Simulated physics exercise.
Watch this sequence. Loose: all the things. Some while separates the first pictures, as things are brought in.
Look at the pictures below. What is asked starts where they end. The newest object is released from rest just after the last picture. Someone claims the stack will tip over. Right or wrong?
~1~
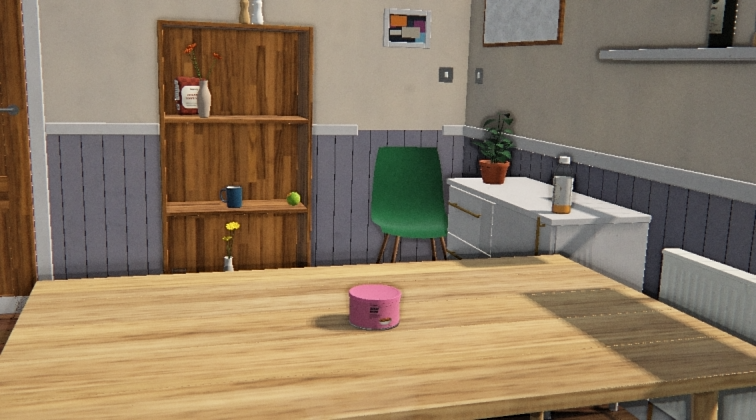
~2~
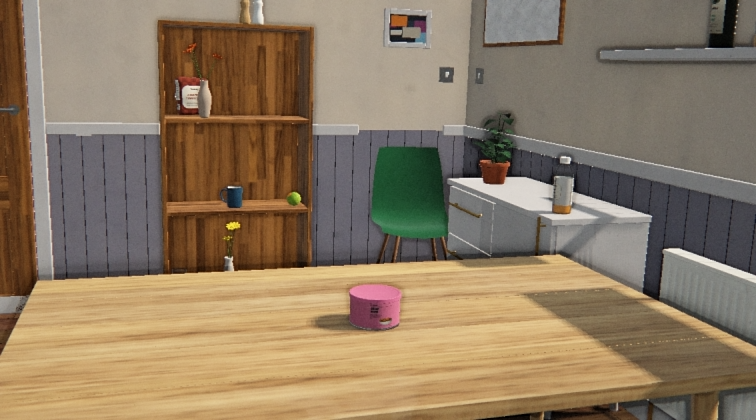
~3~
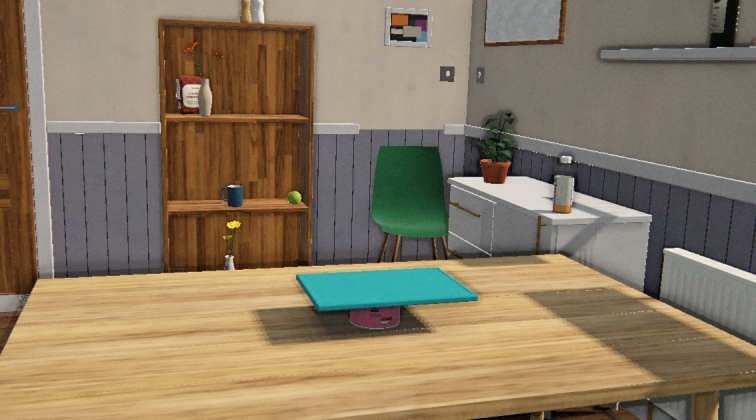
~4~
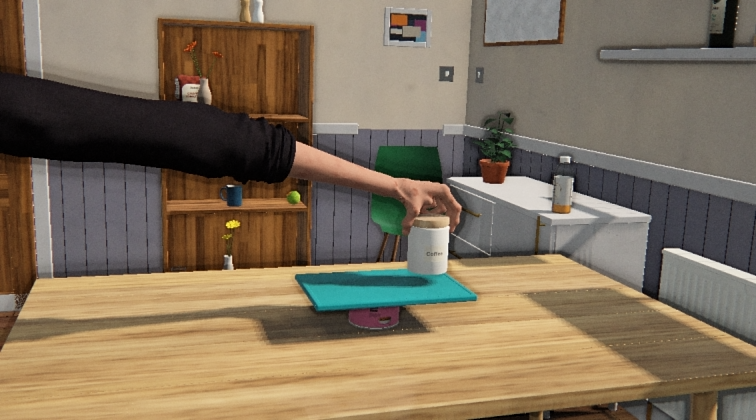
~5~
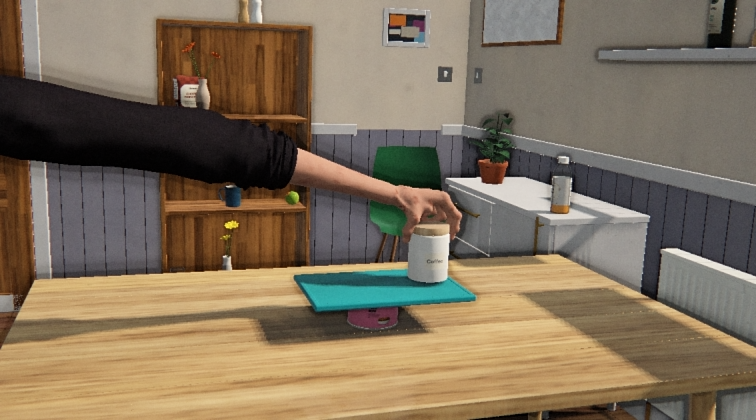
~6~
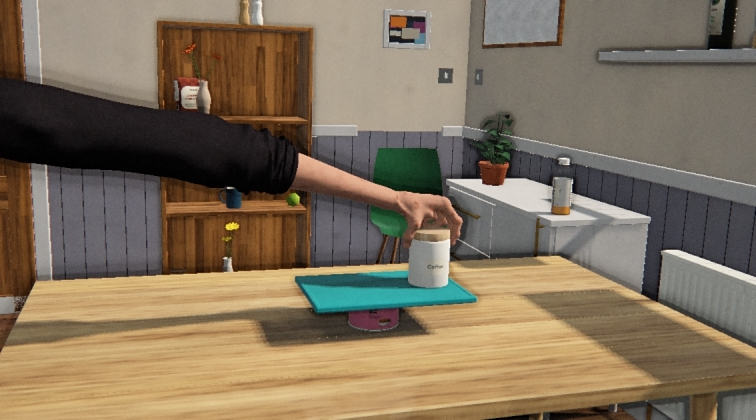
Right, it tips over.
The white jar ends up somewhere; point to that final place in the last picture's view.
Around (496, 293).
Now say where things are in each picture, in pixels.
In the first frame, the last thing is not in view yet.
In the second frame, the last thing is not in view yet.
In the third frame, the last thing is not in view yet; turquoise lid (384, 287).
The fourth frame shows coming down; white jar (428, 243); turquoise lid (383, 287).
The fifth frame shows coming down; white jar (429, 251); turquoise lid (382, 288).
The sixth frame shows in place under the hand; white jar (429, 256); turquoise lid (383, 289).
Then, 0.30 s on from there, white jar now fallen; turquoise lid turned 24° from how it was put.
Then, 0.50 s on from there, turquoise lid turned 25° from how it was put.
Then, 0.60 s on from there, turquoise lid turned 8° from how it was put.
Then, 1.10 s on from there, turquoise lid turned 21° from how it was put.
In the end, fallen, white jar; moved from the start, turquoise lid; pink tub unmoved. At the end, from the last picture's camera, white jar near (496, 293). The stack loses its balance.
